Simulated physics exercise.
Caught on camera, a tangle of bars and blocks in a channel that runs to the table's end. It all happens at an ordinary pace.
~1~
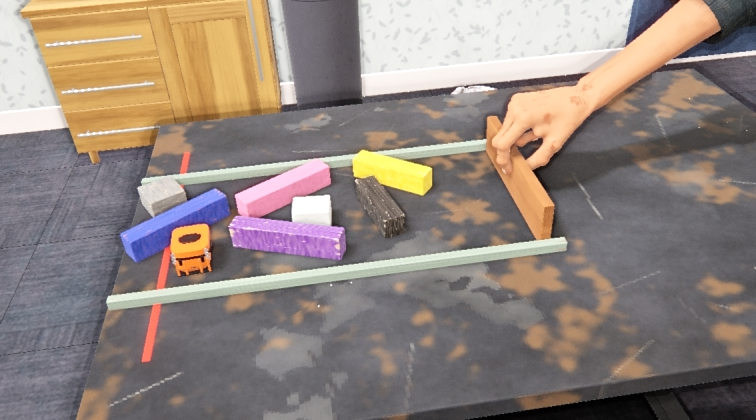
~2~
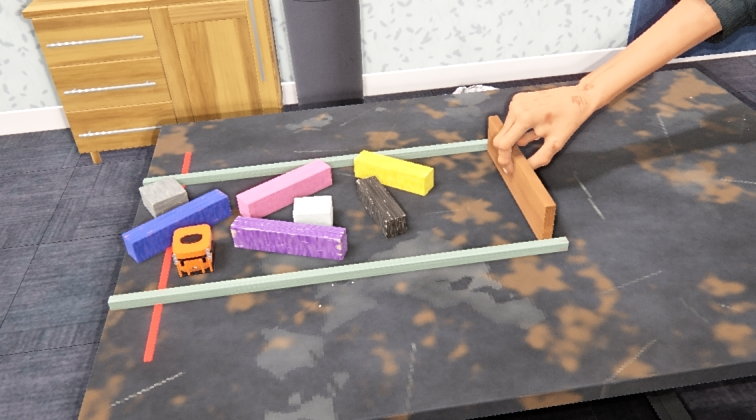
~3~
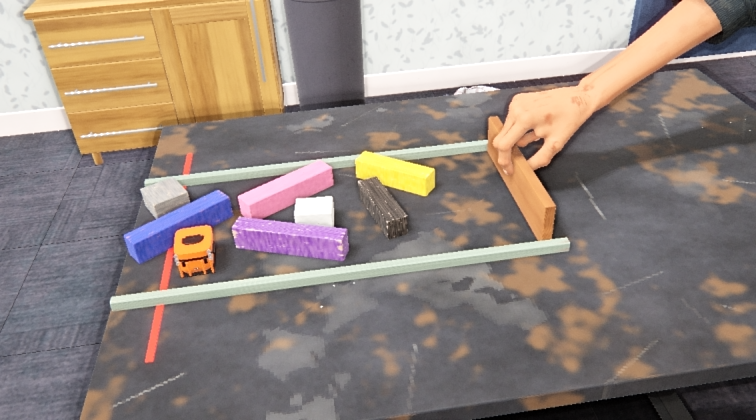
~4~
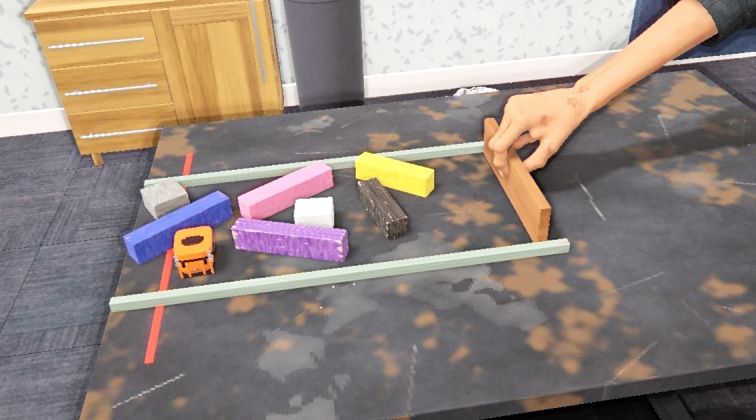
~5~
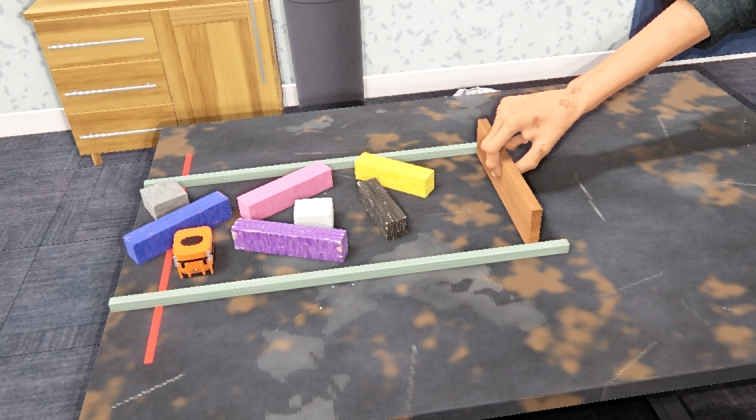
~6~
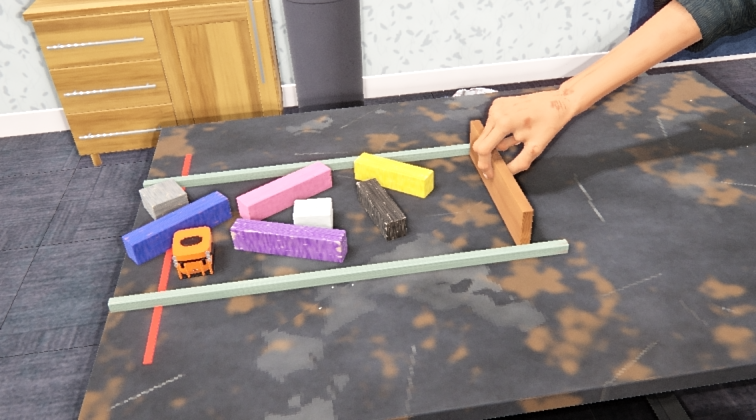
A hand holding a brown wooden board upright rests at the right of a dark table, then slides it slightly left between two pale green rails, toward several coloured bars, small blocks and an orange object that stay still.
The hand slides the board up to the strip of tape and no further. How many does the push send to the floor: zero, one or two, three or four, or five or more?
The number that fall off is five or more.
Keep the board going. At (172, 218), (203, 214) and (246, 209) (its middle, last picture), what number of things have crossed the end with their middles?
Past the end: 6, 3 and 0.
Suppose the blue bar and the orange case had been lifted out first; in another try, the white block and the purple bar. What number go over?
It would be 4 and 3.
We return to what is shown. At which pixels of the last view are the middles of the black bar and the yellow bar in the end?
The black bar at (143, 241), the yellow bar at (166, 202).
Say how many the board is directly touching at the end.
That makes 2.
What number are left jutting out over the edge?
It comes to 1.
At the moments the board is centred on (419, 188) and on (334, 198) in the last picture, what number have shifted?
The counts are 1 and 5.
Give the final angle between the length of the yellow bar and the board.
Roughly 0° out of line.
A little later, none off yet; grey block at rest near (165, 200); blue bar at rest near (179, 226); orange case at rest near (194, 252).
Next, none off yet; grey block at rest near (165, 200); blue bar at rest near (179, 226); orange case moving near (184, 255).
Later still, none off yet; grey block shifted about its own width near (130, 199); blue bar shifted a little near (131, 223); orange case shifted about its own width near (132, 275).
When it is over, the number that fall off is five or more; down, white block, purple bar, pink bar, orange case, blue bar and grey block.
